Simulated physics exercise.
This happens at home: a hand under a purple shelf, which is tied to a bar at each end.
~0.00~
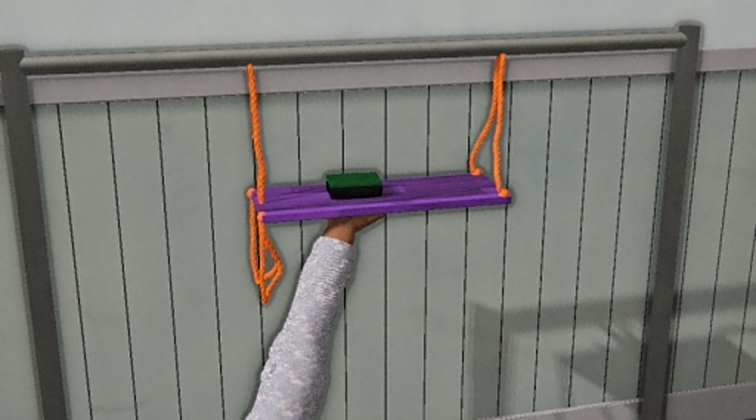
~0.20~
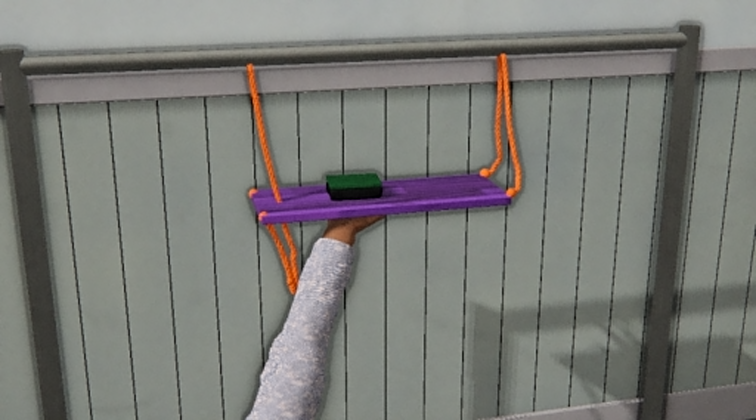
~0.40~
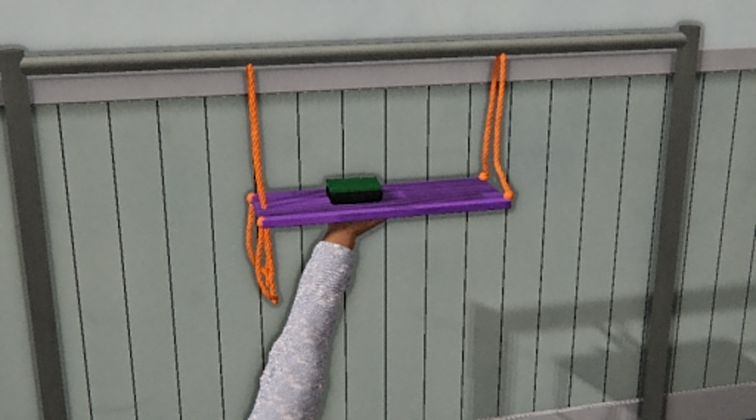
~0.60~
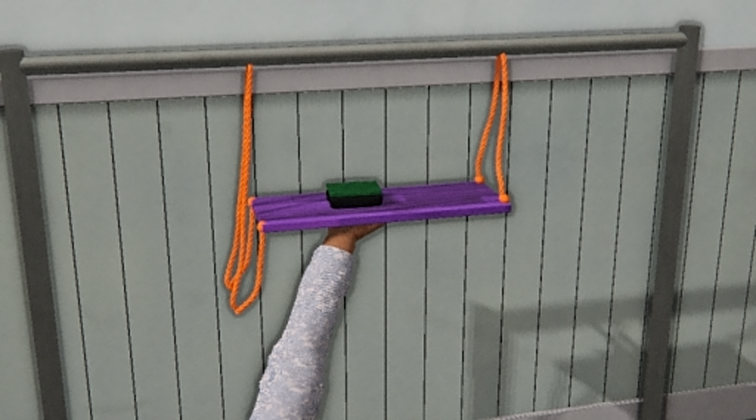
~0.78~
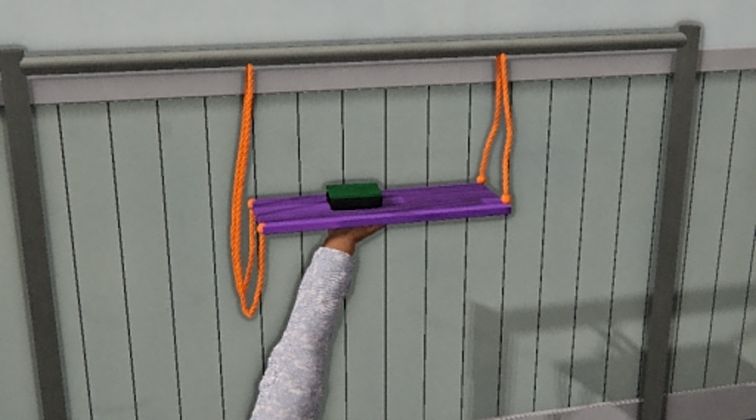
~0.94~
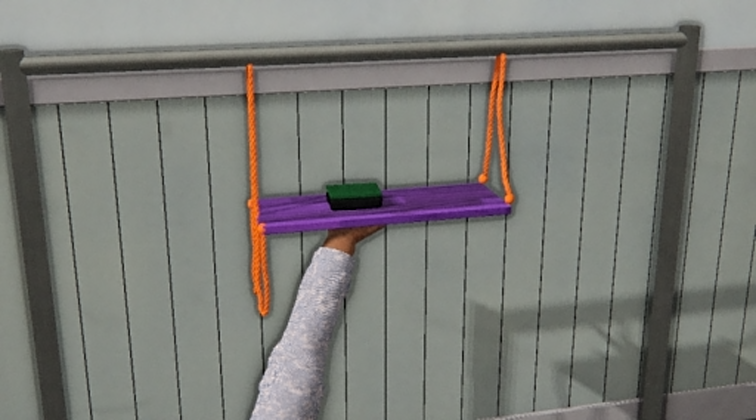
Orange cords swaying at both ends of a purple shelf, which dips very slightly on a raised hand beneath a green sponge.
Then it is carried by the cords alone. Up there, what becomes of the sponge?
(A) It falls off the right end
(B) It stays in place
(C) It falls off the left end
C, it falls off the left end.
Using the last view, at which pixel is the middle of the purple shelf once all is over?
It comes to rest close to (410, 286).
After 1.54 s, board tipped 38° down to the left; sponge falling.
After 2.16 s, board tipped 43° down to the left; sponge on the floor.
In the end, board tipped 51° down to the left; sponge on the floor. The sponge slides off to the left.
